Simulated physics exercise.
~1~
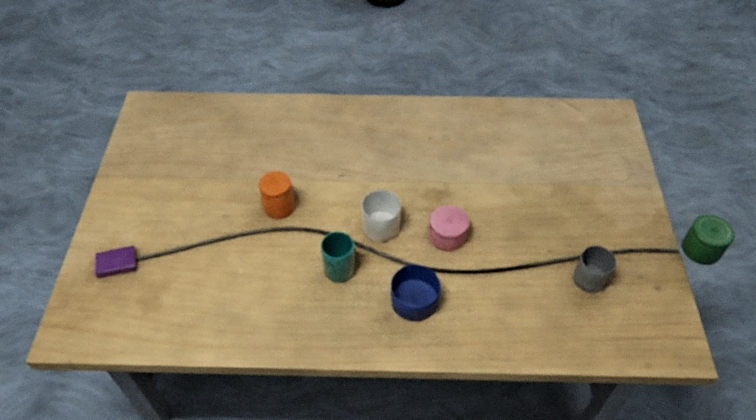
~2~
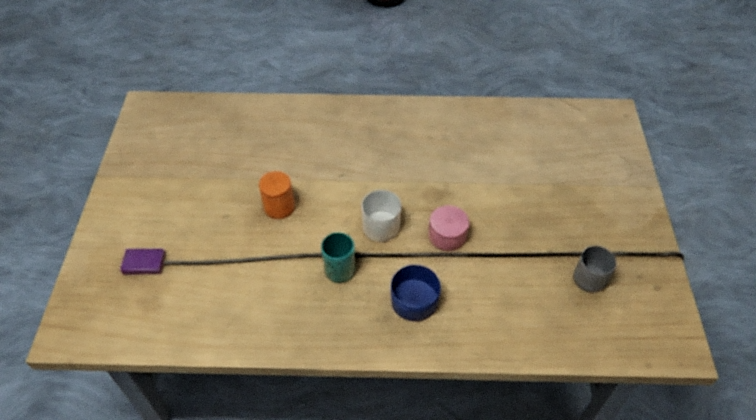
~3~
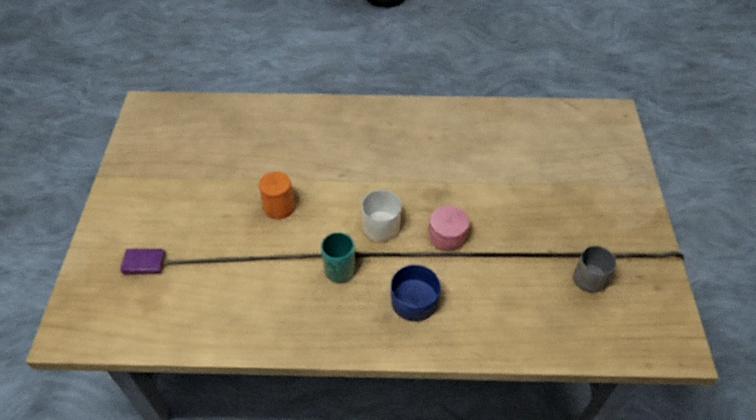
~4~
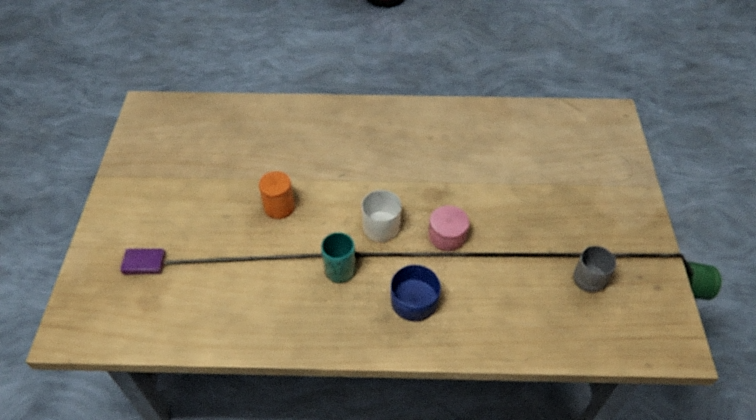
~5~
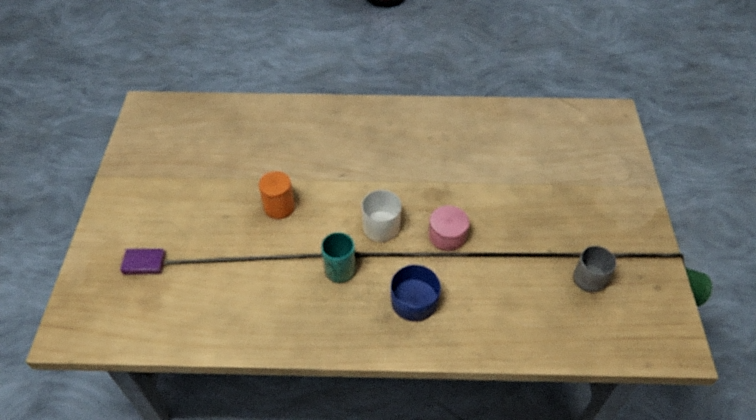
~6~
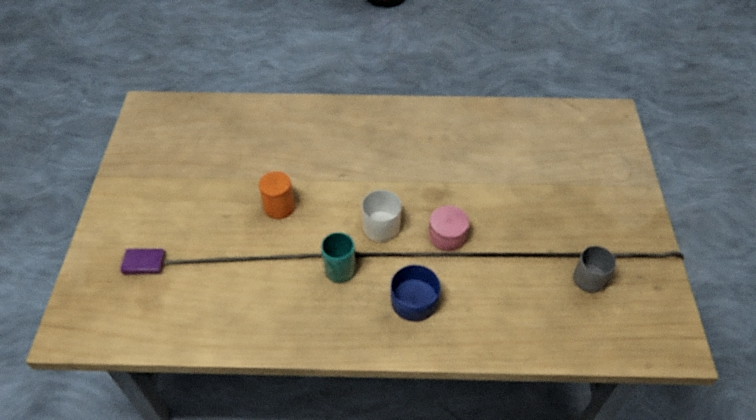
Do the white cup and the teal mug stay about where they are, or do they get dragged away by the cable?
They stay about where they are. The white cup and the teal mug both barely shift, even as the cable pulls straight.
